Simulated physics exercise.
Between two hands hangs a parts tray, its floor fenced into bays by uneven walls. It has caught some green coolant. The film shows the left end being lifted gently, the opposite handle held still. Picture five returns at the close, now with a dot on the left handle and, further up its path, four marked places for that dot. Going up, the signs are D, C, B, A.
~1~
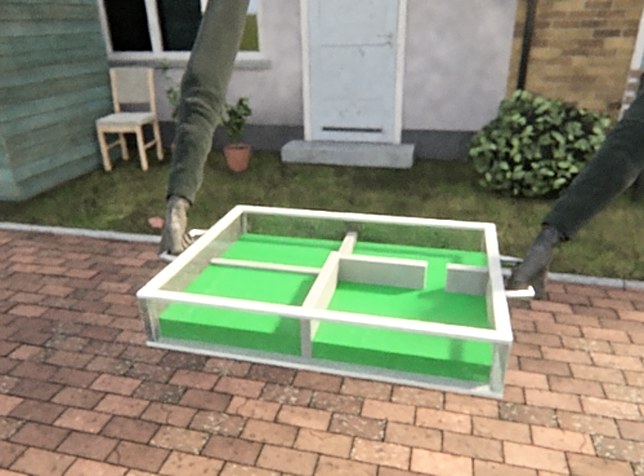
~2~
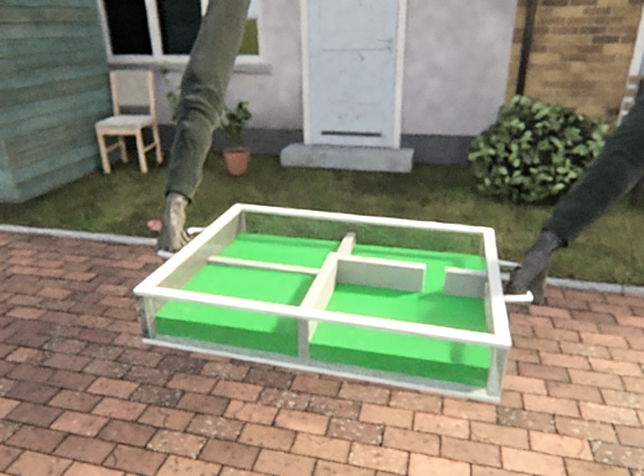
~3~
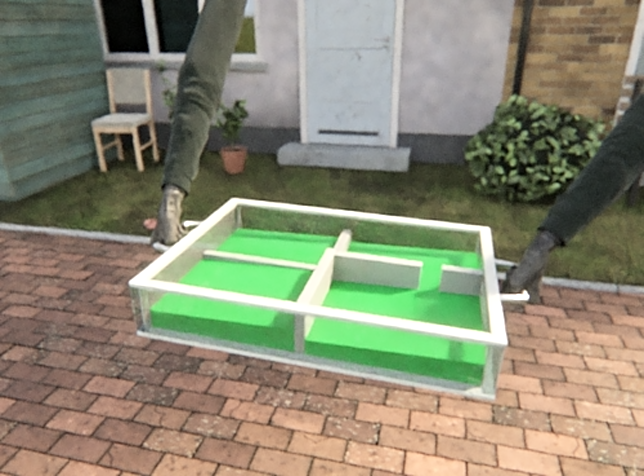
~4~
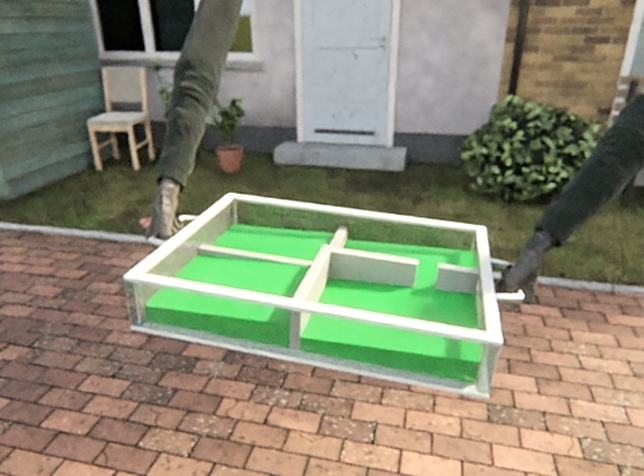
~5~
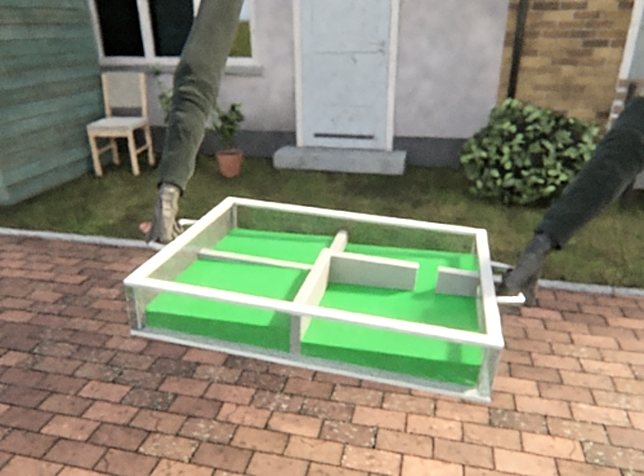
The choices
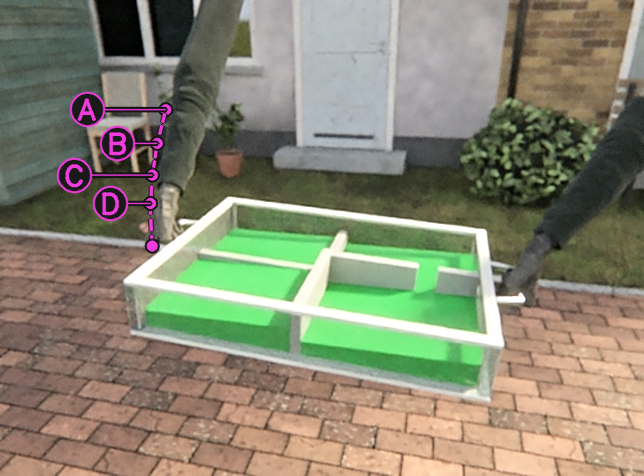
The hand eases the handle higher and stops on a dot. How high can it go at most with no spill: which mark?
The limit is C.
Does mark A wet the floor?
Yes.
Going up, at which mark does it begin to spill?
That would be B.
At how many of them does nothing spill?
Two.
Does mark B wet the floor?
Yes, it does.
On the marked copy, A at (165, 109); B at (157, 143); C at (152, 175); D at (150, 203).
With A, about 31 % goes over the rim.
With B, about 10 % goes over the rim.
With C, nothing spills; the front right bay holds the most.
With D, nothing spills; the front right bay holds the most.
